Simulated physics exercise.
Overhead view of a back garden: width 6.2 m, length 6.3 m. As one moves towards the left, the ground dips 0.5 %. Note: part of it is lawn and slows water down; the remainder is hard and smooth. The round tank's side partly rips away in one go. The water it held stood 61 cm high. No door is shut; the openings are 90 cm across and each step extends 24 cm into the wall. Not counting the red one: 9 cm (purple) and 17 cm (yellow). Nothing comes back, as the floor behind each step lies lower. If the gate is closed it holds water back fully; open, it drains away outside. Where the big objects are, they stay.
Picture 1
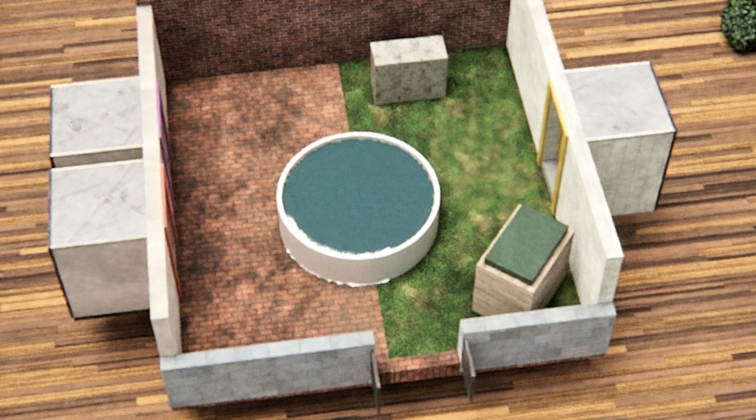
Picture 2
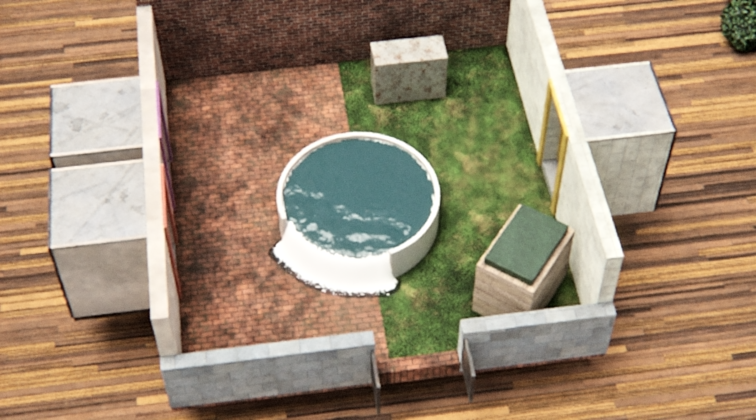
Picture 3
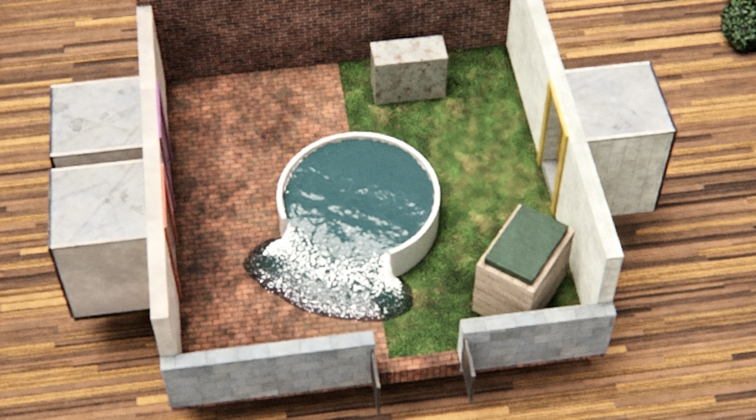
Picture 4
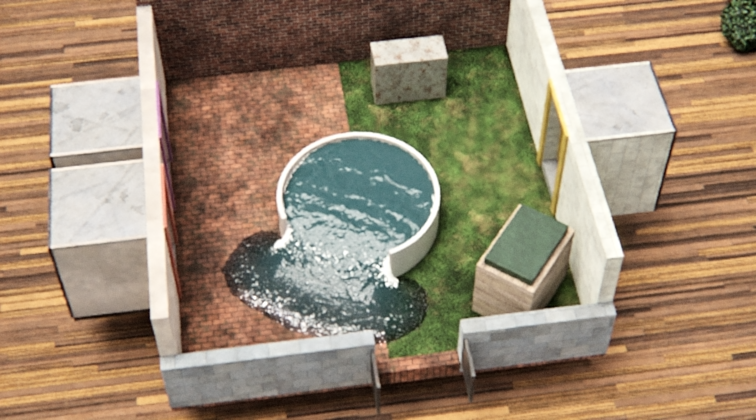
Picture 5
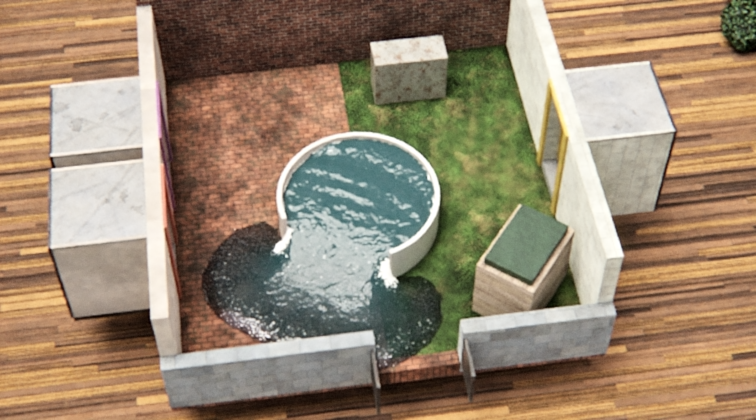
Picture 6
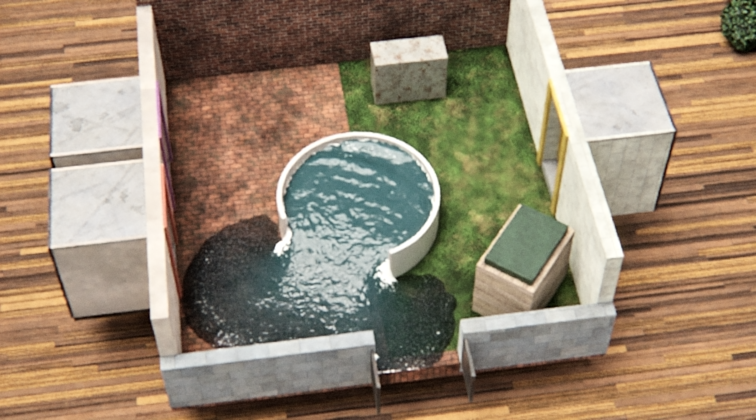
A round white tank of blue-green water stands in the middle of a walled back garden, seen from high above with the camera still. Red brick paving lies on the left and green lawn on the right, with pale blocks, a green-topped box and wooden boards around. The tank's near side breaks open, and water pours through in white foam, fanning darkly across brick and grass towards the front wall.
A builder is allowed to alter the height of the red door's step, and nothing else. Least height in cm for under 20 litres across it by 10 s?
Roughly 13 cm.
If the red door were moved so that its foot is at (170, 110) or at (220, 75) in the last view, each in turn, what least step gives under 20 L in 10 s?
You'd want about 12.5 cm there first, then about 16 cm.
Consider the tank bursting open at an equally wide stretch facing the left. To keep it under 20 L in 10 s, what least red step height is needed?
Required height: Approx. 31 cm.
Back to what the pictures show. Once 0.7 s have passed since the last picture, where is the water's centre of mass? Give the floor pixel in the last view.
My guess is close to (331, 261).
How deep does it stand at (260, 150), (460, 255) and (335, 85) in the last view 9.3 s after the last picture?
The three readings, in order, are 8, 4 and 10 cm.
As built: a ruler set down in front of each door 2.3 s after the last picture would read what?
Depths, in cm - purple: 7, yellow: 0, red: 16.
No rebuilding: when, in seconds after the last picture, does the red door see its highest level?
Peak time: About 1.8 s.
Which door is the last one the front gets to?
The answer is the yellow one.
Then, 0.7 s after the last picture water covers 25 % of the floor, deepest (54 cm) near (197, 382); 13 cm at the red door, 4 litres in over its 8 cm step.
Then, 2.3 s after the last picture water covers 35 % of the floor, deepest (36 cm) near (185, 384); 16 cm at the red door, 29 litres in over its 8 cm step.
Then, 9.3 s after the last picture water covers 100 % of the floor, deepest (10 cm) near (361, 89); 7 cm at the red door, 93 litres in over its 8 cm step.
At the red door as built, the water peaked near 17 cm, 1.9 s after the last picture.
With a step of 11 cm, 42 litres would have come in within the 10 s; with 15 cm, 10 litres. So under 20 litres takes about 13 cm.
